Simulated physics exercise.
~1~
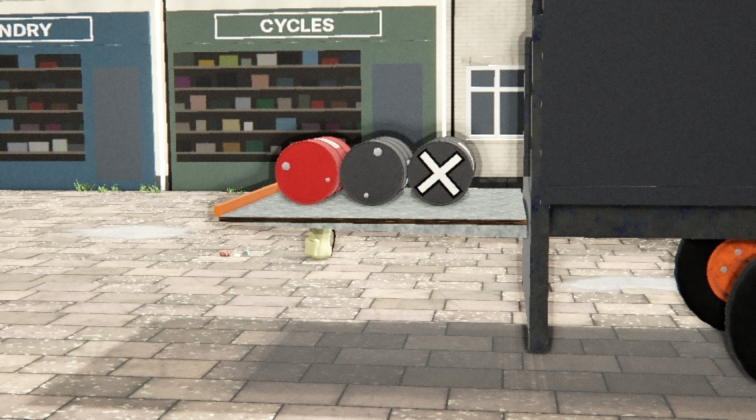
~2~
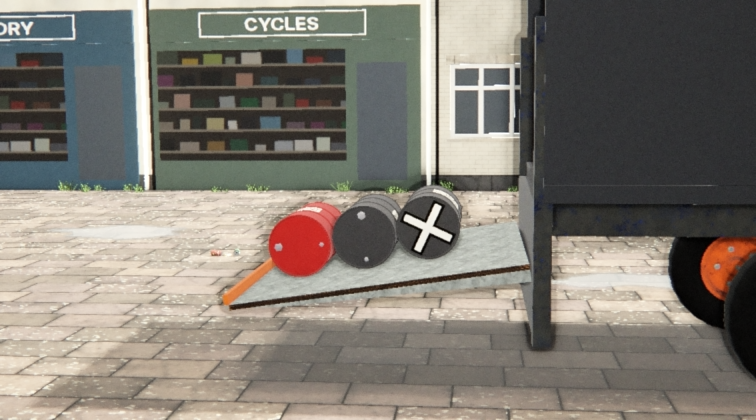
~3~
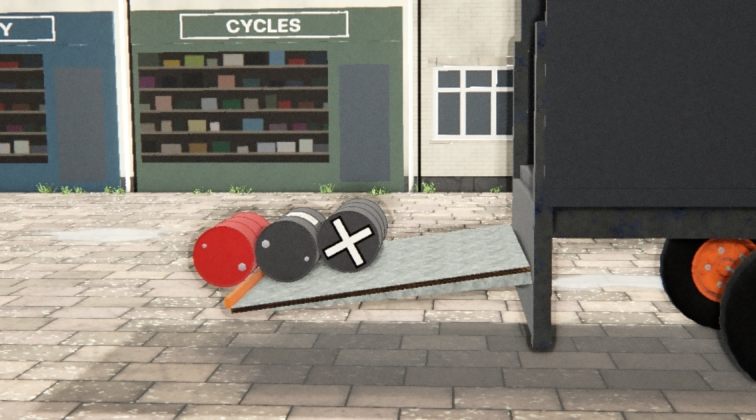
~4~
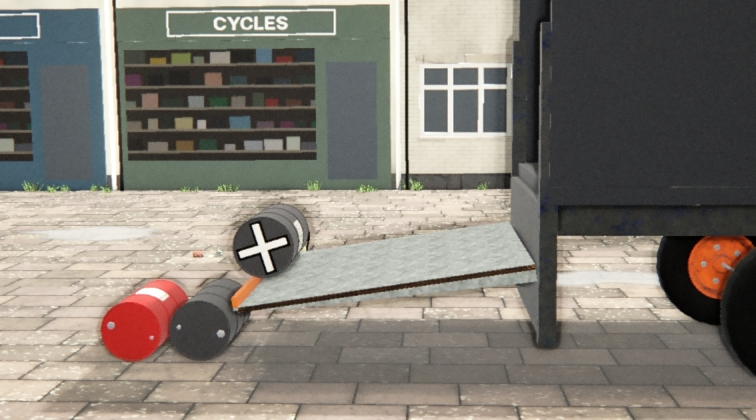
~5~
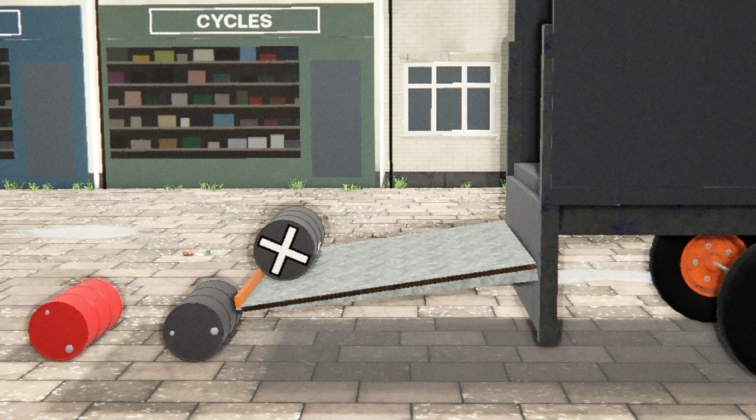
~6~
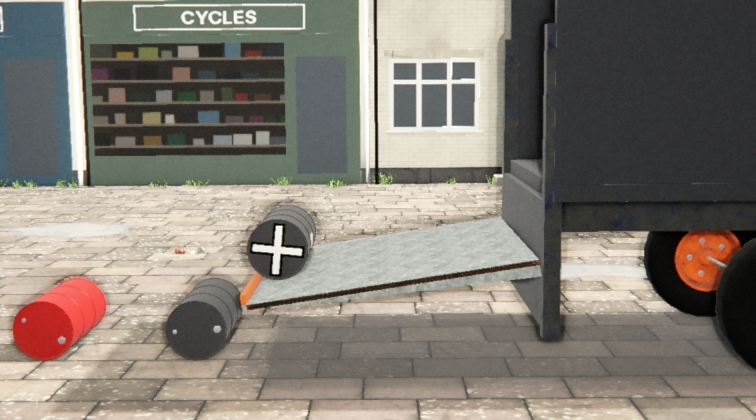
Outside the shops, a lorry's lift tilts and two of three drums roll off, red first.
